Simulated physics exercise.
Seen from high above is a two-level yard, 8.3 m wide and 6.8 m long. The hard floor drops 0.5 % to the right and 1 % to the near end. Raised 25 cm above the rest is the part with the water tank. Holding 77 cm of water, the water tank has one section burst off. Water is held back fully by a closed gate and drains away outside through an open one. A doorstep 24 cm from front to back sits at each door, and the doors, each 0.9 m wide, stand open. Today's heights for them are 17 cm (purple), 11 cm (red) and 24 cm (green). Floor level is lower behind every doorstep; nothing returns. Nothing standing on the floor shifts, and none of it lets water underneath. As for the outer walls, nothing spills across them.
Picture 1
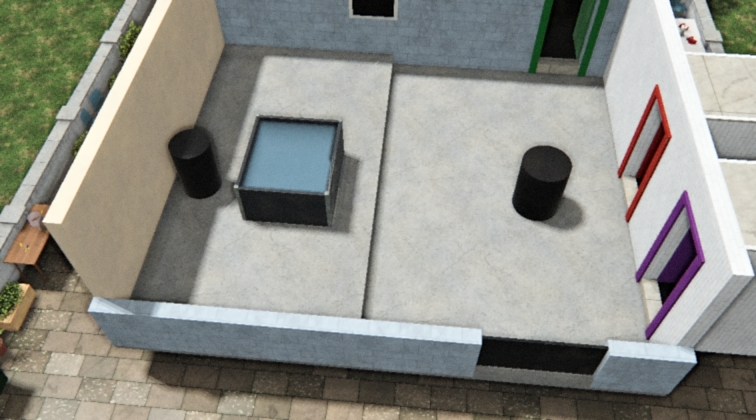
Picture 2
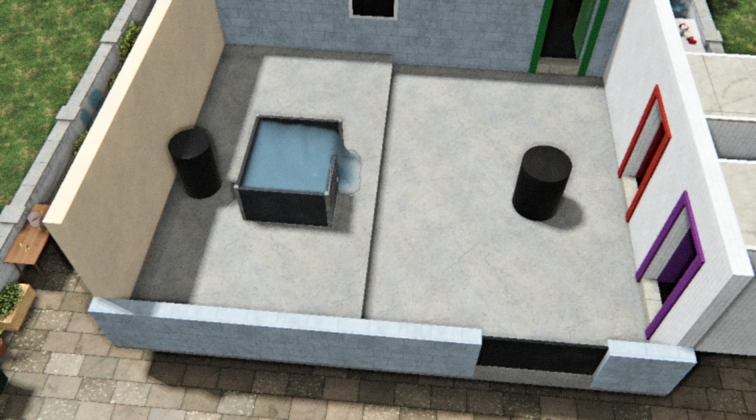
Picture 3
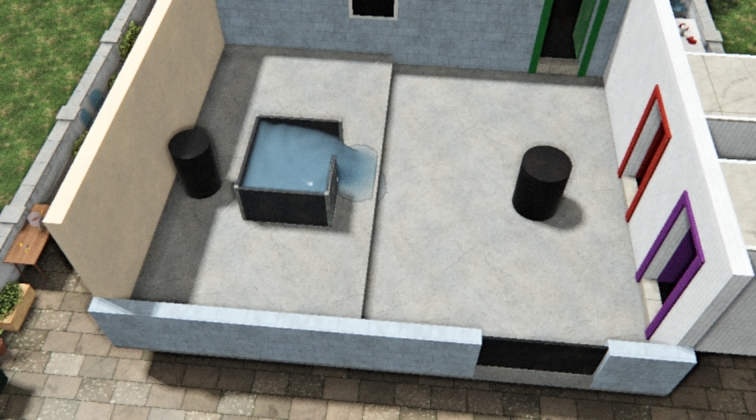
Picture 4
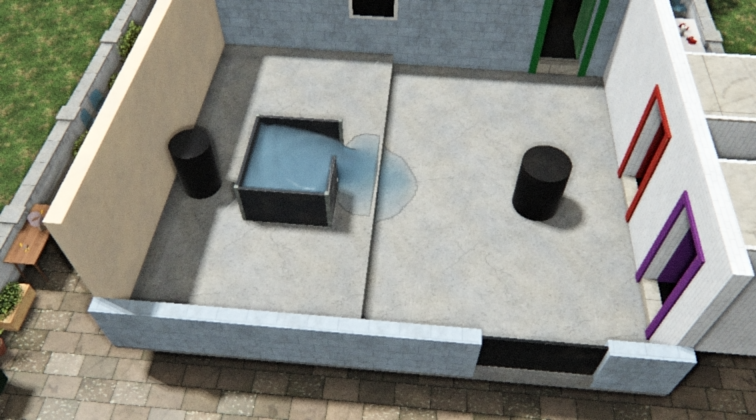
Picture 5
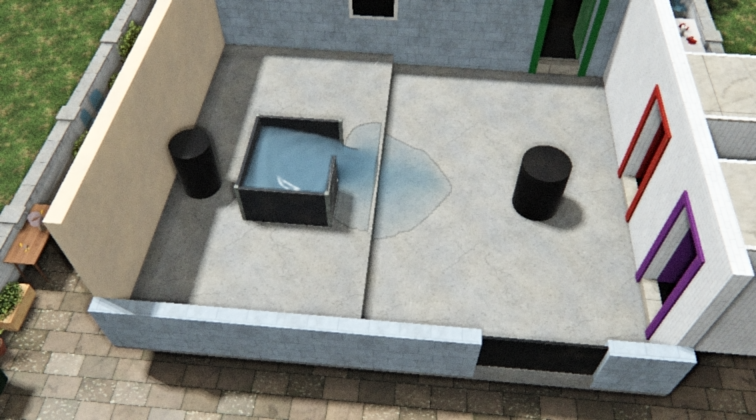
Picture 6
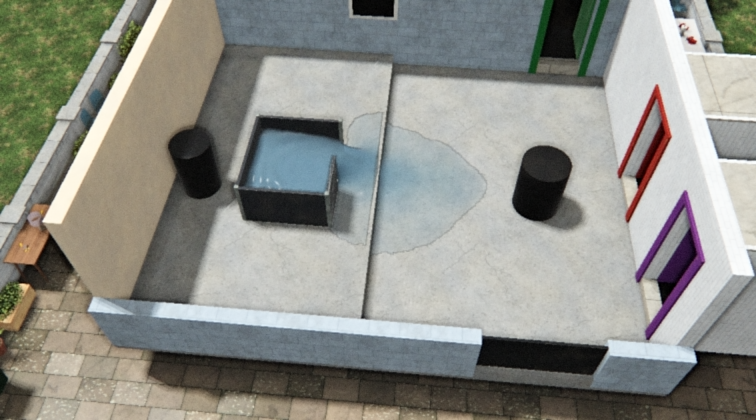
A walled yard with a pale floor on two levels, seen from high above by a still camera, has a green-framed door at the back and red and purple ones on the right. A square dark-sided tank of blue water stands on the raised left part, between two black cylinders. The tank's right side opens, and water pours out, crosses the step and spreads rightward in a widening, thinning sheet.
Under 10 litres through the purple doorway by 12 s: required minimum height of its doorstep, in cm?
Roughly 12 cm.
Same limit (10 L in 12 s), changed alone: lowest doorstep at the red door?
Door red, min height approx. 6.5 cm.
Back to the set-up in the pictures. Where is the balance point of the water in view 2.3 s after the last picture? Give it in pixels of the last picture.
The water is centred near (450, 188).
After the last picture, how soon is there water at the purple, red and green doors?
The purple door at 1.4 s, the red door at 1.3 s and the green door at 1.6 s.
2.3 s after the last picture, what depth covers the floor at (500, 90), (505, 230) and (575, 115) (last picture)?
First 2, then 5, then 3 cm.
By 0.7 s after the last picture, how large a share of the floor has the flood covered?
Roughly 25 percent of the floor is wet.
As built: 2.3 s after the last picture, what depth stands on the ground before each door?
Lab note, cm: Purple 14; red 7; green 7.
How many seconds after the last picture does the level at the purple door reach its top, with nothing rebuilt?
1.8 s.
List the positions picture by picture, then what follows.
The first picture shows the water tank at (291, 156) is whole and still, 77 cm deep; the purple door at (664, 274) is dry.
In the second picture, water pours out at (337, 159) and has run 0.3 m, to (354, 189); about 10 cm deep outside, 77 cm at the back.
In the third picture, water pours out at (337, 161) and has run 0.8 m, to (380, 194); about 12 cm deep outside, 76 cm at the back.
In the fourth picture, water pours out at (337, 162) and has run 1.4 m, to (410, 194); about 8 cm deep outside, 69 cm at the back.
In the fifth picture, the gap is at (337, 162), the front 2.0 m out at (445, 192); the back of the water tank holds 66 cm.
In the sixth picture, the gap is at (337, 162), the front 2.7 m out at (481, 189); the back of the water tank holds 64 cm; the purple door at (664, 274), 5.8 m from the gap, is still 3.4 m from the nearest water.
Then, 0.7 s after the last picture water covers 25 % of the floor, deepest (36 cm) near (344, 168); it has not reached the purple door.
Then, 2.3 s after the last picture water covers 50 % of the floor, deepest (36 cm) near (603, 81); 14 cm at the purple door, 0 litres in over its 17 cm doorstep.
Then, 11.3 s after the last picture water covers 60 % of the floor, deepest (14 cm) near (408, 349); 8 cm at the purple door, 0 litres in over its 17 cm doorstep.
At the purple door as built, the water peaked near 16 cm, 1.9 s after the last picture.
Run again over the same 12 s with other heights there, 18 litres in over 10.5 cm, 3 litres over 14 cm. The limit of 10 litres is kept from about 12 cm up.
